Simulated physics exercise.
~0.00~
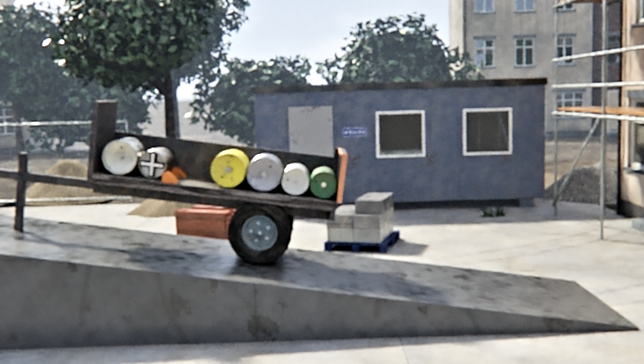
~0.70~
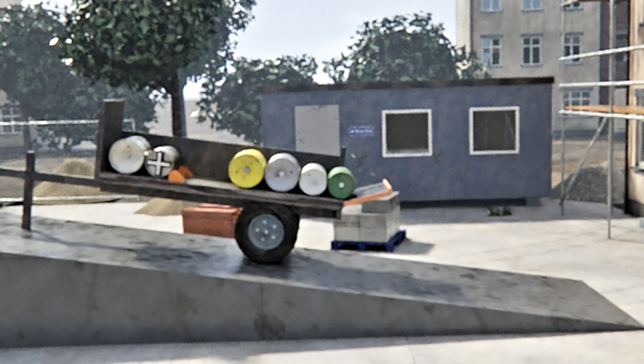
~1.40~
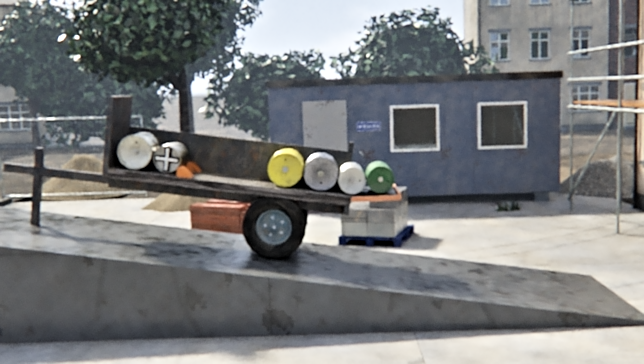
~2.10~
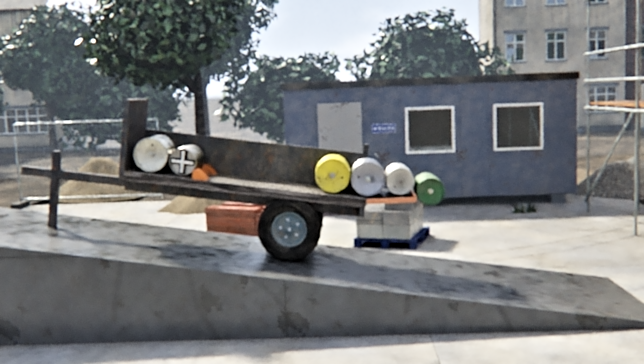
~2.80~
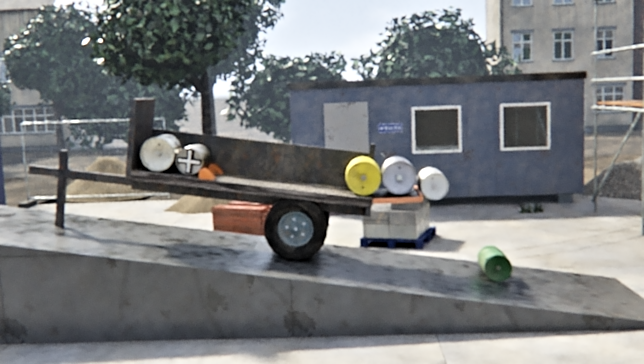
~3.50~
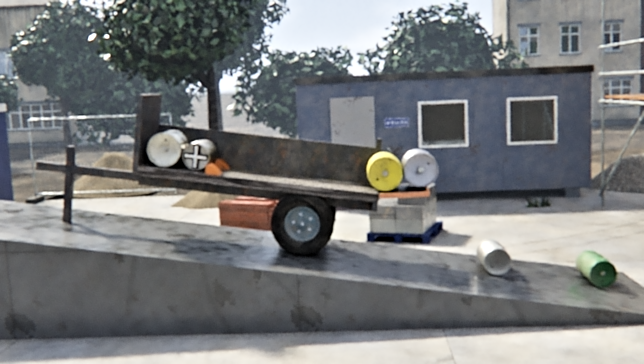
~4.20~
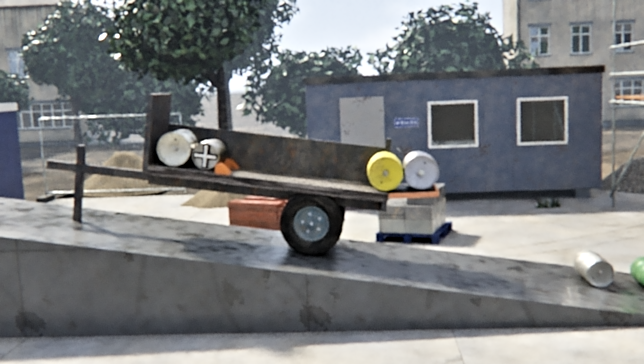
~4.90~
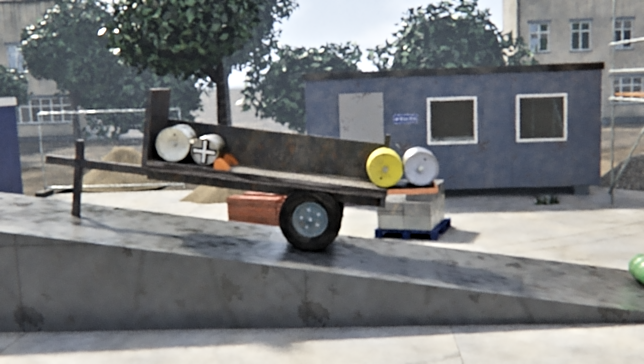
On a sloping ramp, a trailer's gate drops and the green and a white keg roll off.
